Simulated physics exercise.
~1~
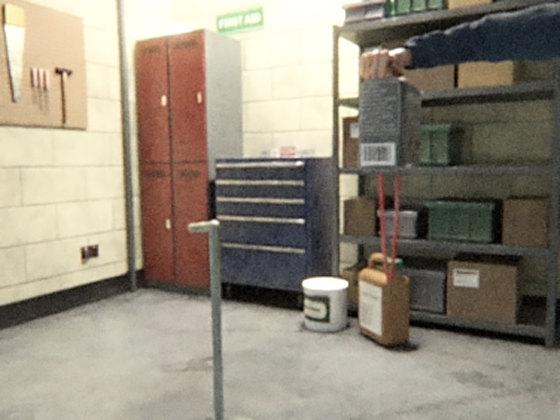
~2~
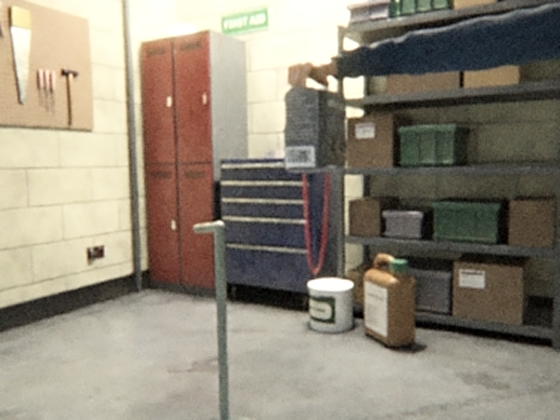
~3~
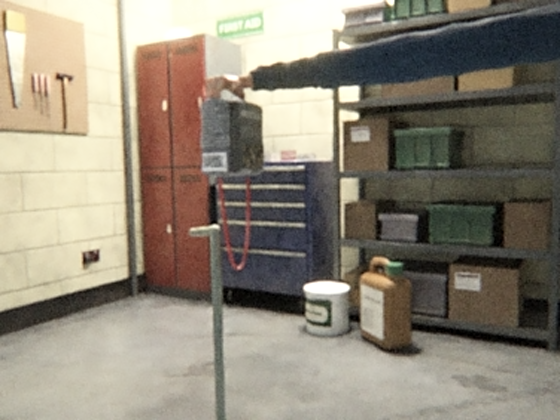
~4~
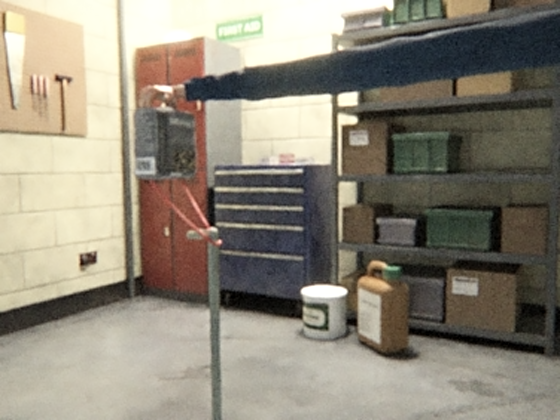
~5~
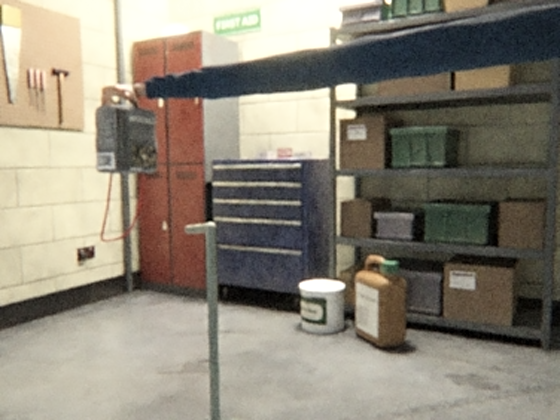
An arm in a dark blue sleeve reaches in from the right of a workshop, its hand holding a grey, box-like sack with a red loop hanging beneath. The slightly swaying view faces red lockers, a blue drawer cabinet, and shelves of boxes and green bins, with a white bucket and brown jug on the floor. The hand carries the upright sack left towards a thin grey post in the foreground. It passes above the post, and the trailing loop meets the hooked top as the sack moves beyond. The loop comes away clean, and the sack ends up left of the lockers, still held.
